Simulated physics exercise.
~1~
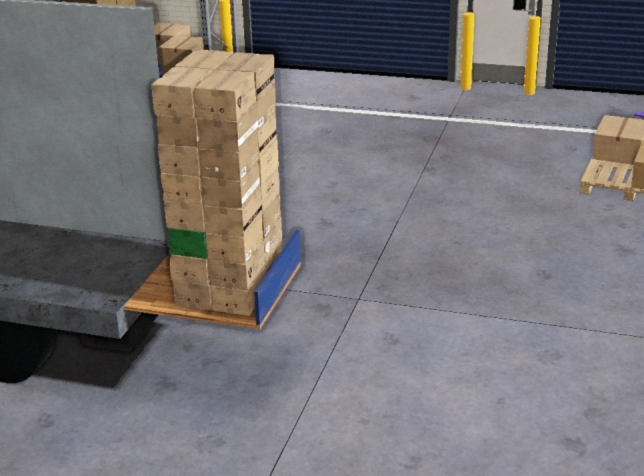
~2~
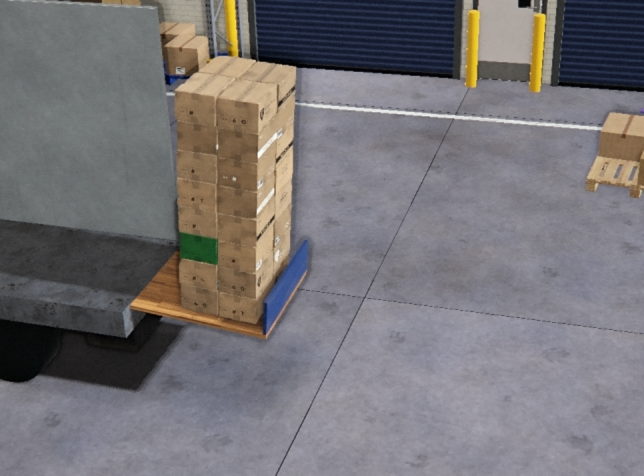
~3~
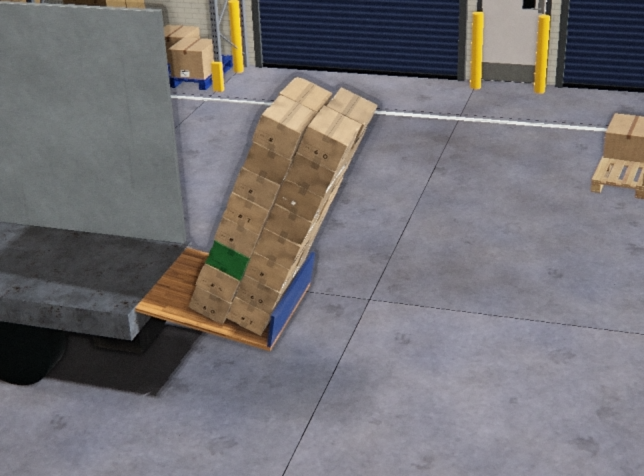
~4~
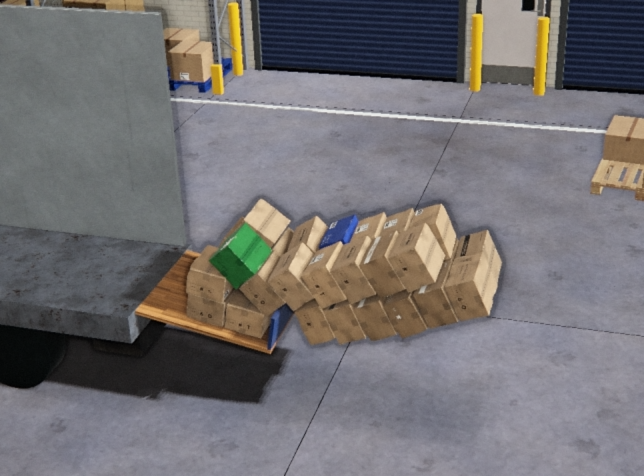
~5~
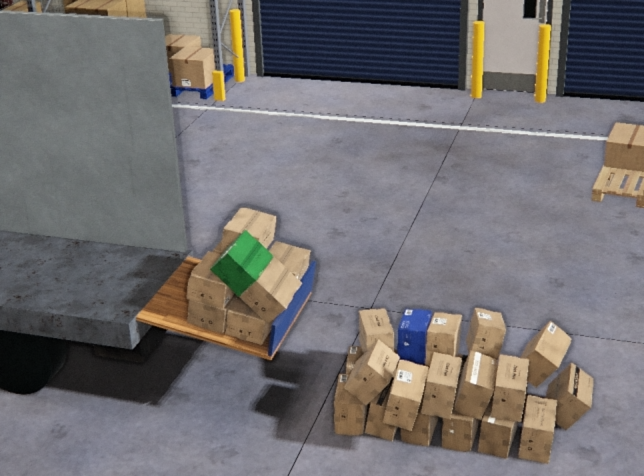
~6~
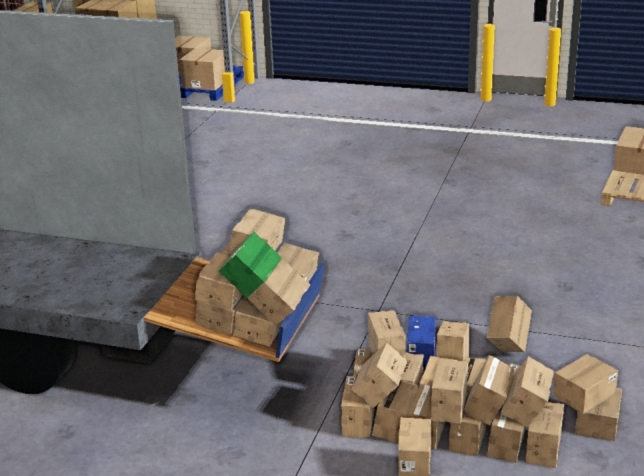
The clip opens on a tall stack of taped cartons, one of them green, standing on a wooden tail lift behind a lorry in a loading yard. The platform tips gently toward its blue outer lip, and the stack leans to the right. The upper cartons then topple over the lip in a long, slumping row, revealing a blue carton among them. They drop to the concrete and scatter, some tumbling a little farther right. At the end, most cartons lie in a heap on the ground, the blue one on its side, while the green one rests tilted among a few left on the sloping platform.
